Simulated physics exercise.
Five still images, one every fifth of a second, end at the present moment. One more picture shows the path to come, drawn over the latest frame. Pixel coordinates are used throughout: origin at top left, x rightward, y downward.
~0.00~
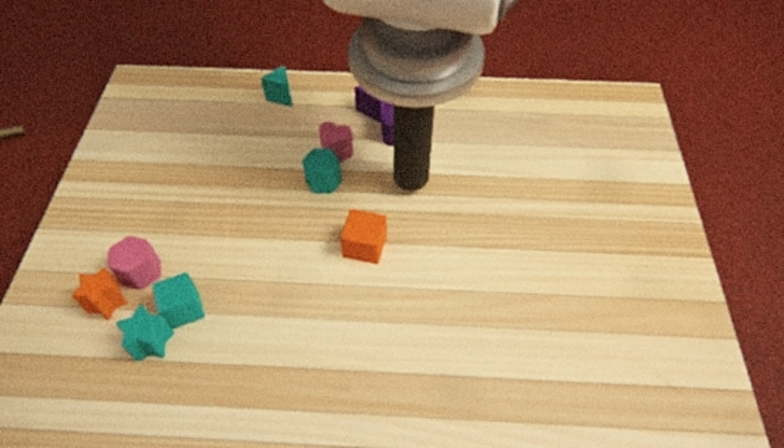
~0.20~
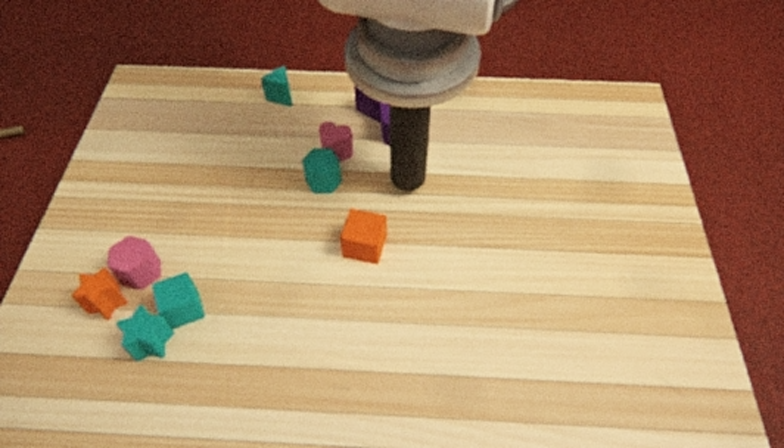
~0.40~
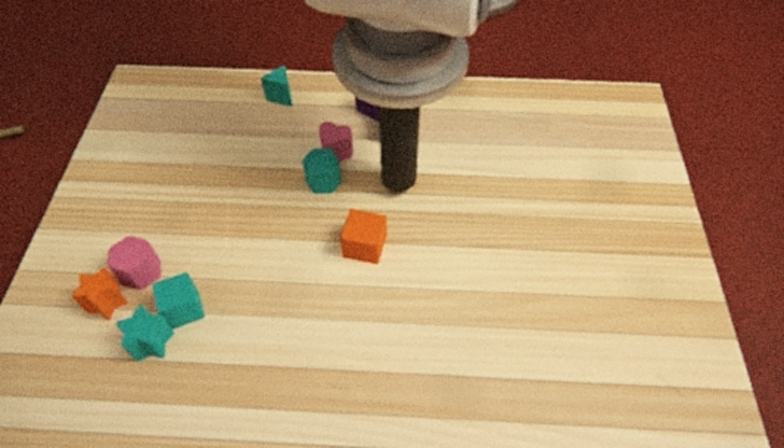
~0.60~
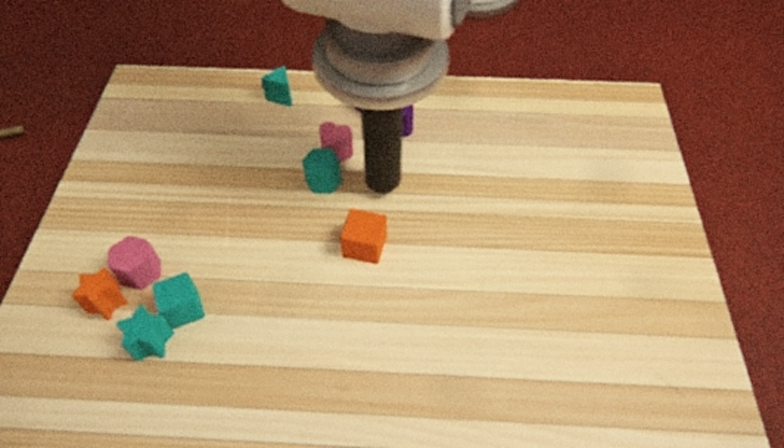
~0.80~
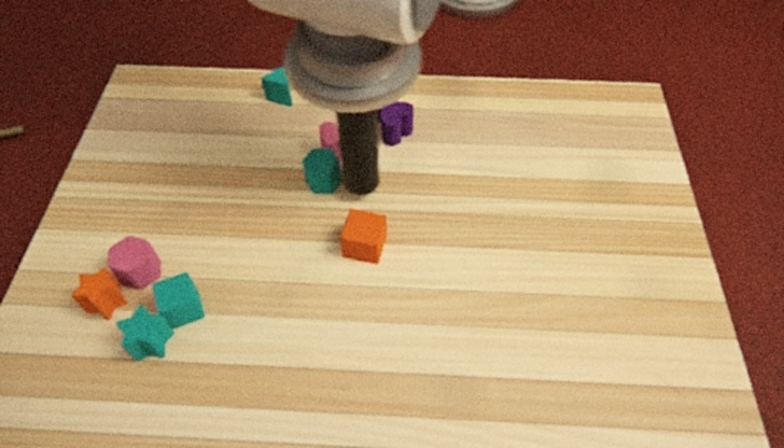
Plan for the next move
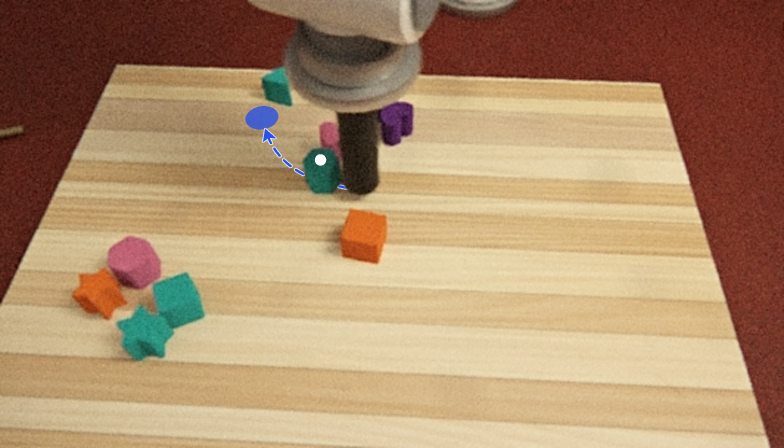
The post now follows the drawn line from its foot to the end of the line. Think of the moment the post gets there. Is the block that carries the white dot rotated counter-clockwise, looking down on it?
I believe so.
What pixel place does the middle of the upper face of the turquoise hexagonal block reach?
About (236, 141).
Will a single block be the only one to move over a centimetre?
Answer: Yes.
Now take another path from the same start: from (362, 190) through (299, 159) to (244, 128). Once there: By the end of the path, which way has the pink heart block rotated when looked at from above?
I'd predict that, seen from above, the pink heart block rotates clockwise.
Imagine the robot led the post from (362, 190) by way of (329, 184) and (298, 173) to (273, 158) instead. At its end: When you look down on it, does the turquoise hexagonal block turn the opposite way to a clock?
Yes, it checks out.
The line goes from (362, 190) via (312, 178) and (276, 152), ending at (262, 118); the dot is on the turquoise hexagonal block.
What follows on the original path. One third of the way, post (309, 169); turquoise hexagonal block (273, 153), turned 20° anticlockwise.
Two thirds of the way, post (274, 142); turquoise hexagonal block (237, 142), turned 90° anticlockwise.
At the end, post (260, 108); turquoise hexagonal block (236, 141), turned 95° anticlockwise; pink heart block unmoved.
